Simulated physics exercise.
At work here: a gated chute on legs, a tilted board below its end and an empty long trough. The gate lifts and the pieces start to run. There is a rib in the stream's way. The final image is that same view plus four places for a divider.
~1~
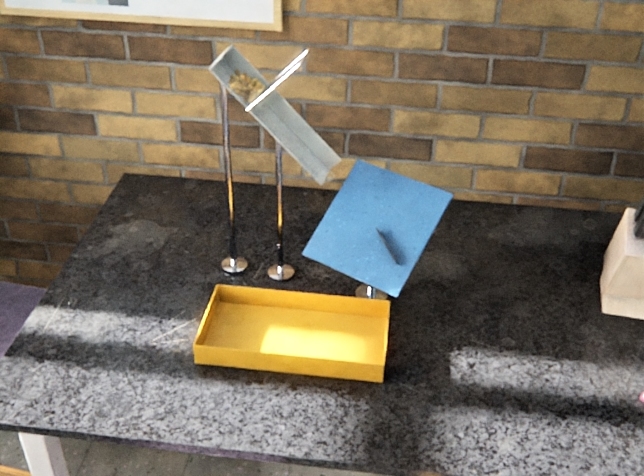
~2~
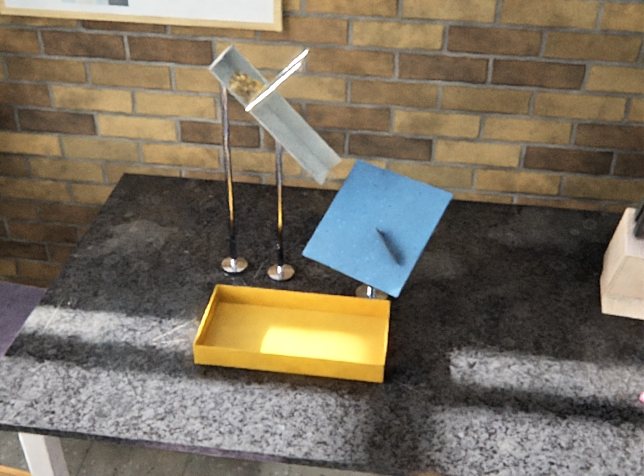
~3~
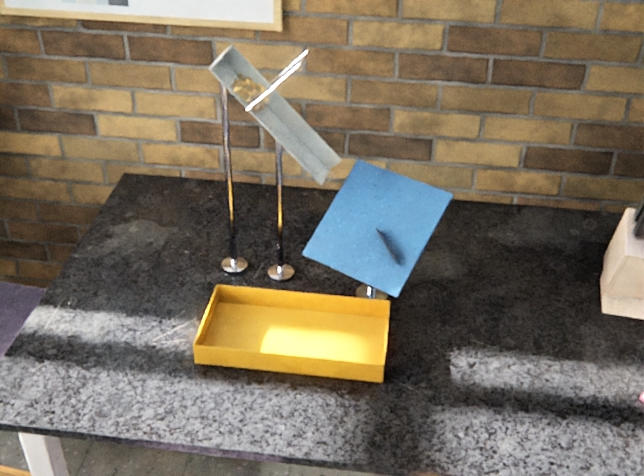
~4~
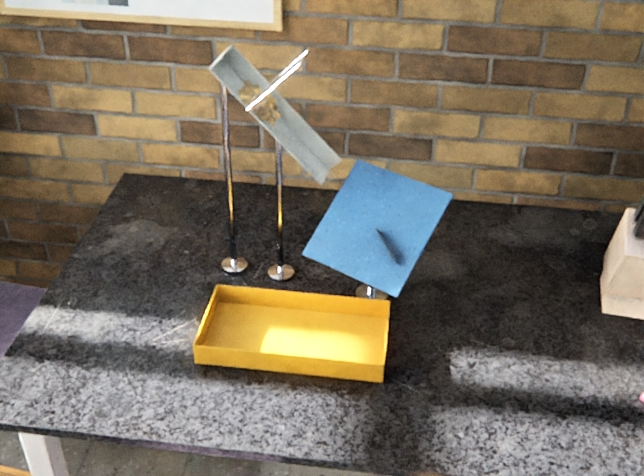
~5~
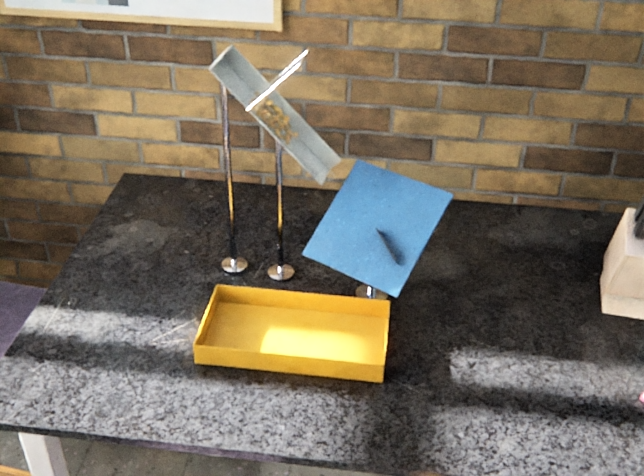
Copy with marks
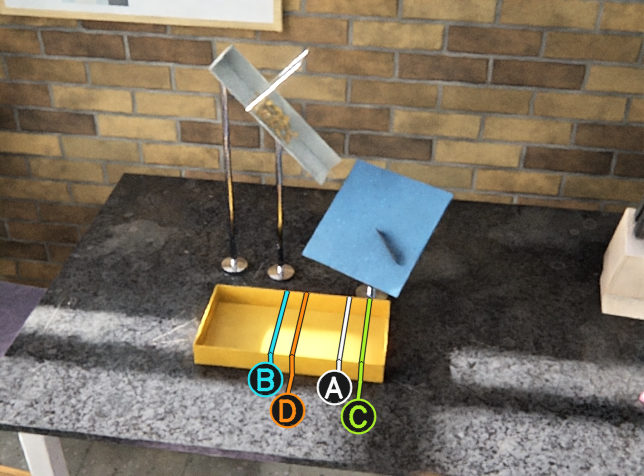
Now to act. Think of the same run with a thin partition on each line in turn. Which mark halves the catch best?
Line A does it best.
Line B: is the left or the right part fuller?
Right.
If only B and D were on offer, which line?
Line D.
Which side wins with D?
Right.
On the marked copy, line A crosses the front rim at (339, 360); line B crosses the front rim at (270, 353); line C crosses the front rim at (361, 362); line D crosses the front rim at (292, 355).
For line A, of what is caught, roughly half on the left of the divider, roughly half on the right.
For line B, of what is caught, about a tenth on the left of the divider, almost all on the right.
For line C, of what is caught, the larger part on the left of the divider, roughly a quarter on the right.
For line D, of what is caught, roughly a quarter on the left of the divider, the larger part on the right.
